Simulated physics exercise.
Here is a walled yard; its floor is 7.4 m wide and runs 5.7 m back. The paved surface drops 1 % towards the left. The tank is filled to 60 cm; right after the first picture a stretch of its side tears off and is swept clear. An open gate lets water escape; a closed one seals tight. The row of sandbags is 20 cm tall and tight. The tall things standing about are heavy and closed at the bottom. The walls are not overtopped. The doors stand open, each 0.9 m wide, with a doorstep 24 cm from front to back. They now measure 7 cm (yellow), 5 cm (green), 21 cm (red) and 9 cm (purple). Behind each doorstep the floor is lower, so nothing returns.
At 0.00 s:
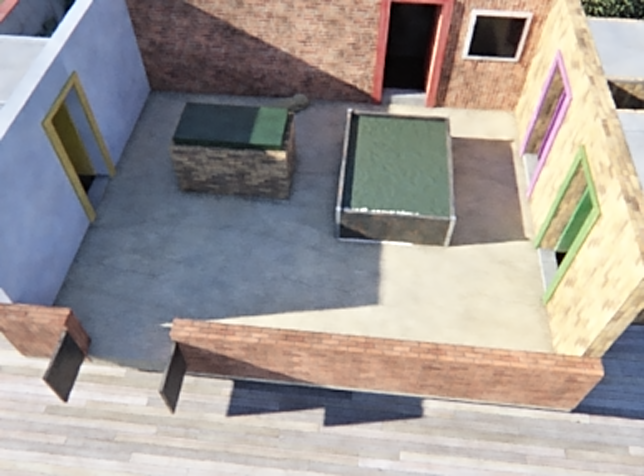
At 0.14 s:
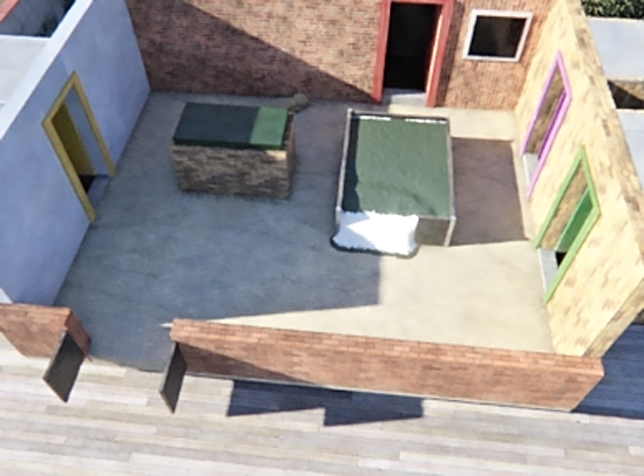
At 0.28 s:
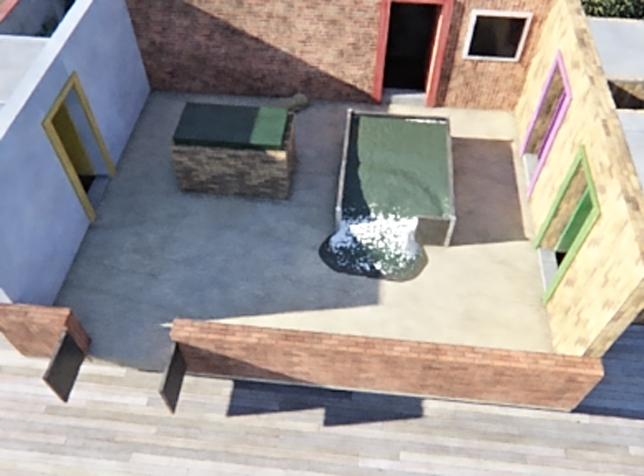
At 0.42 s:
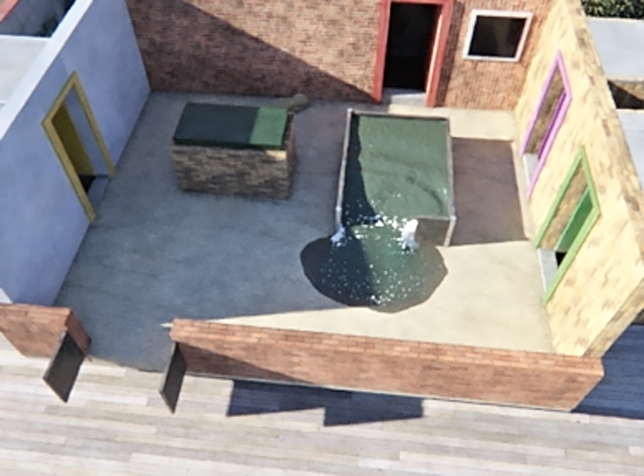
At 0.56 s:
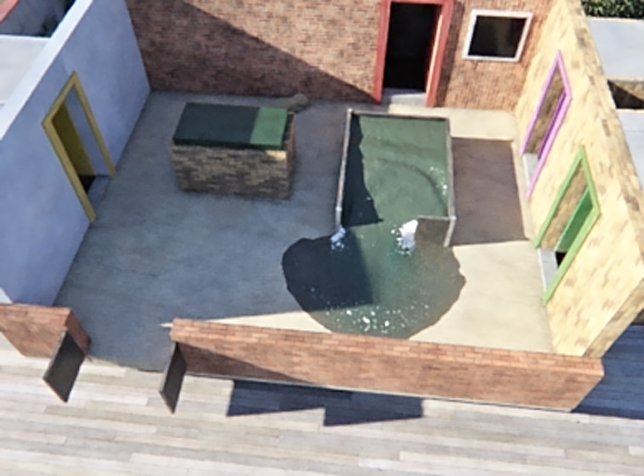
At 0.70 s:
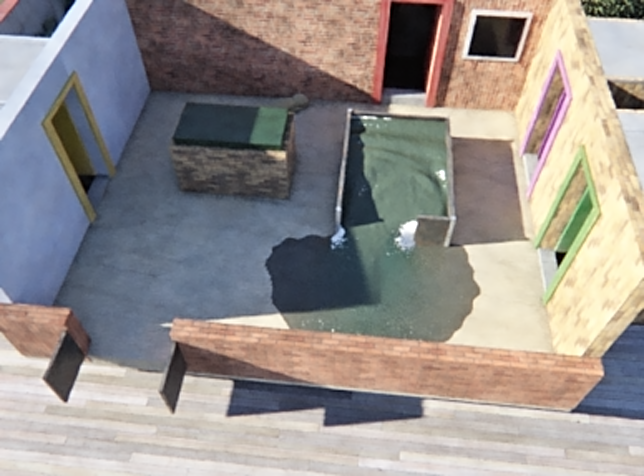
Dark green water pours from the front of a tank and spreads across the yard.
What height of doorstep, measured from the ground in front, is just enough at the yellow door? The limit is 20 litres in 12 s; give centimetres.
Some 5.5 cm above the ground.
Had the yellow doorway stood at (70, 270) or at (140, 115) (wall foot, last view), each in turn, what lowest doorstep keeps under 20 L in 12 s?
About 14.0 and 9.5 cm.
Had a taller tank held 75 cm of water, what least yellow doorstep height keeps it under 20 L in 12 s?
About 8.0 cm.
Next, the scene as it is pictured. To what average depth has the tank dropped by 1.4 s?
About 40 cm.
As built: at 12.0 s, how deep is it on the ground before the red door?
Some 5.0 cm.
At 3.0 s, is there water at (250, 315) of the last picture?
It is flooded.
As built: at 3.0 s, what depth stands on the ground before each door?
In cm: Yellow 0, green 7, red 0, purple 0.
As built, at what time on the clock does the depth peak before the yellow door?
Near 5.0 s.
After 1.4 s water covers 20 % of the floor, deepest (33 cm) near (349, 362); it has not reached the yellow door.
After 3.0 s water covers 35 % of the floor, deepest (28 cm) near (546, 380); it has not reached the yellow door.
After 12.0 s water covers 95 % of the floor, deepest (14 cm) near (116, 168); 6 cm at the yellow door, 6 litres in over its 7 cm doorstep.
At the yellow door as built, the water arrived by 3.6 s and peaked near 9 cm at 4.8 s.
With a doorstep of 4 cm, 38 litres would have come in within the 12 s; with 6.5 cm, 9 litres. So under 20 litres takes about 5.5 cm.
